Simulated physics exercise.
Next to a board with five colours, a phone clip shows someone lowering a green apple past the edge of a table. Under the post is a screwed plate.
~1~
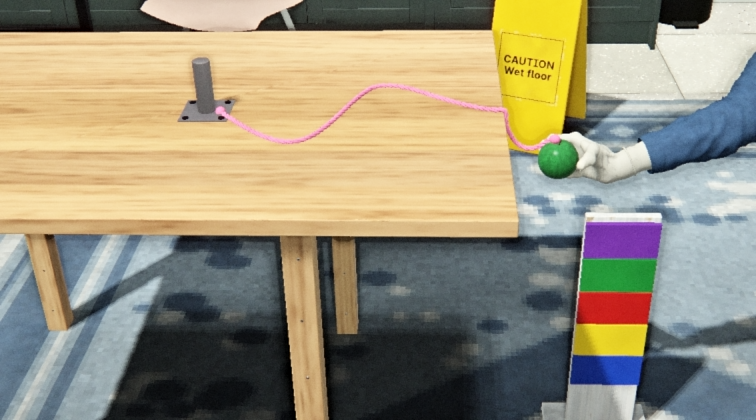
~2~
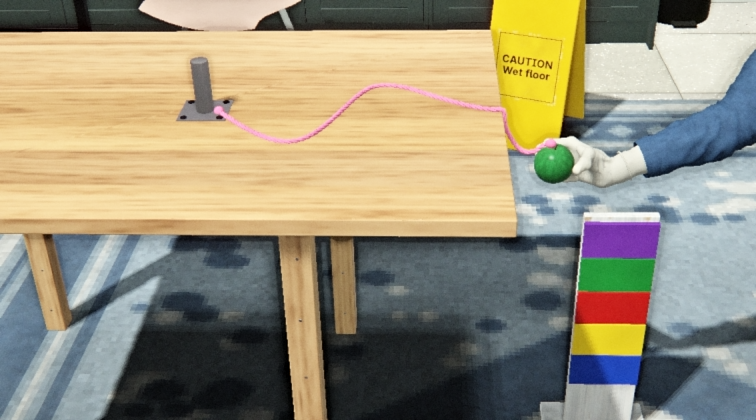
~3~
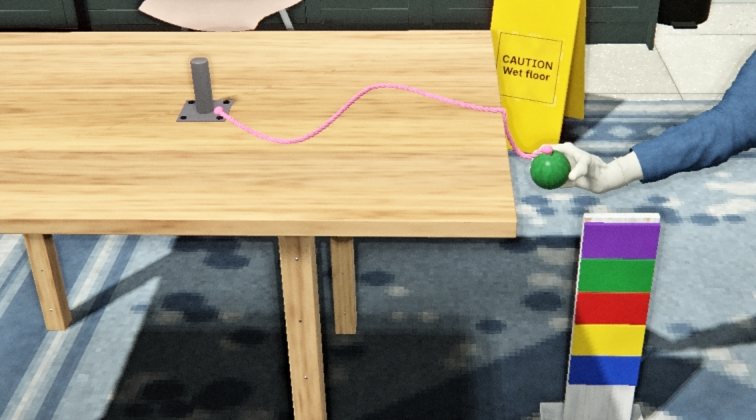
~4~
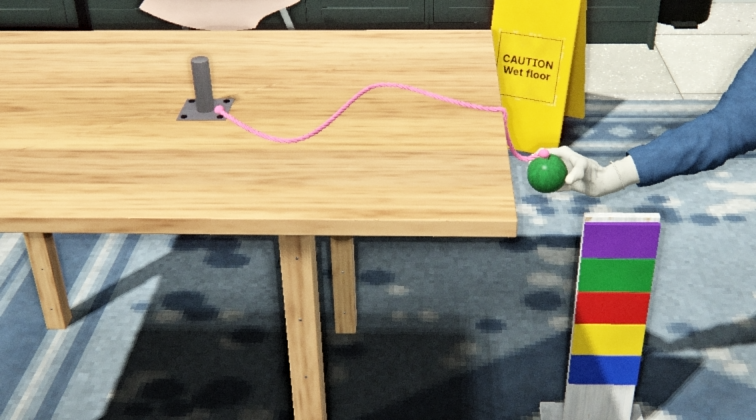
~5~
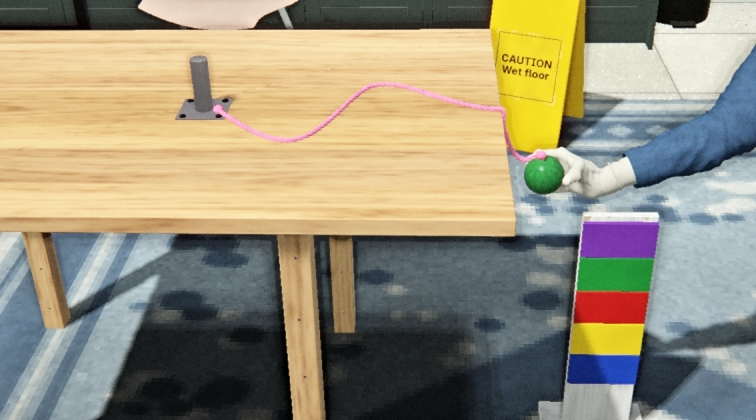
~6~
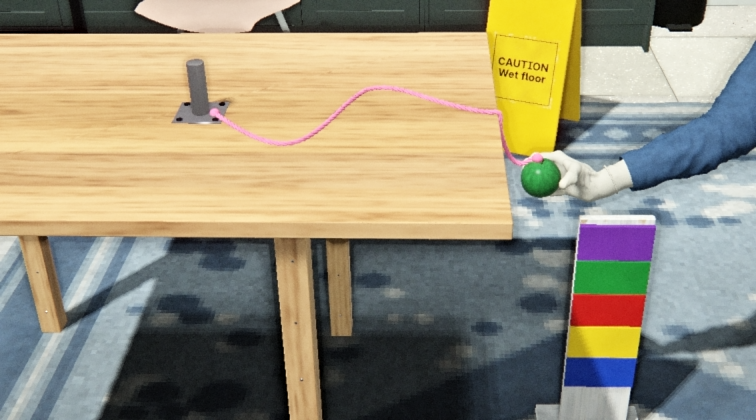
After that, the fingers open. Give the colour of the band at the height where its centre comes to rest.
The band is red.
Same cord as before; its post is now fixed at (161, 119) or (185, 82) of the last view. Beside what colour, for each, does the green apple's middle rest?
Taking the two spots in turn: Green, then green.
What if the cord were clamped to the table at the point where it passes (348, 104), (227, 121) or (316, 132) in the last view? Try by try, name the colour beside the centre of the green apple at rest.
One try after another: Purple, then red, then green.
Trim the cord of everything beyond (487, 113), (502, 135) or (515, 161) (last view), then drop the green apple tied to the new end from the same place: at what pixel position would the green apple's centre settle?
In order, it comes to rest around (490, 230), (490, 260) and (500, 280).
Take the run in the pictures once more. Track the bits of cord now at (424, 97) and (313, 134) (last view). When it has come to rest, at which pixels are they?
Point one to (499, 159), point two to (354, 117).
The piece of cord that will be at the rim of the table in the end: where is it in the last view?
Approx. (397, 89).
Soon after, apple near (465, 303); level with red.
Then, apple near (508, 309); level with red.
At rest, apple near (494, 312); level with red. The cord holds its middle at red.
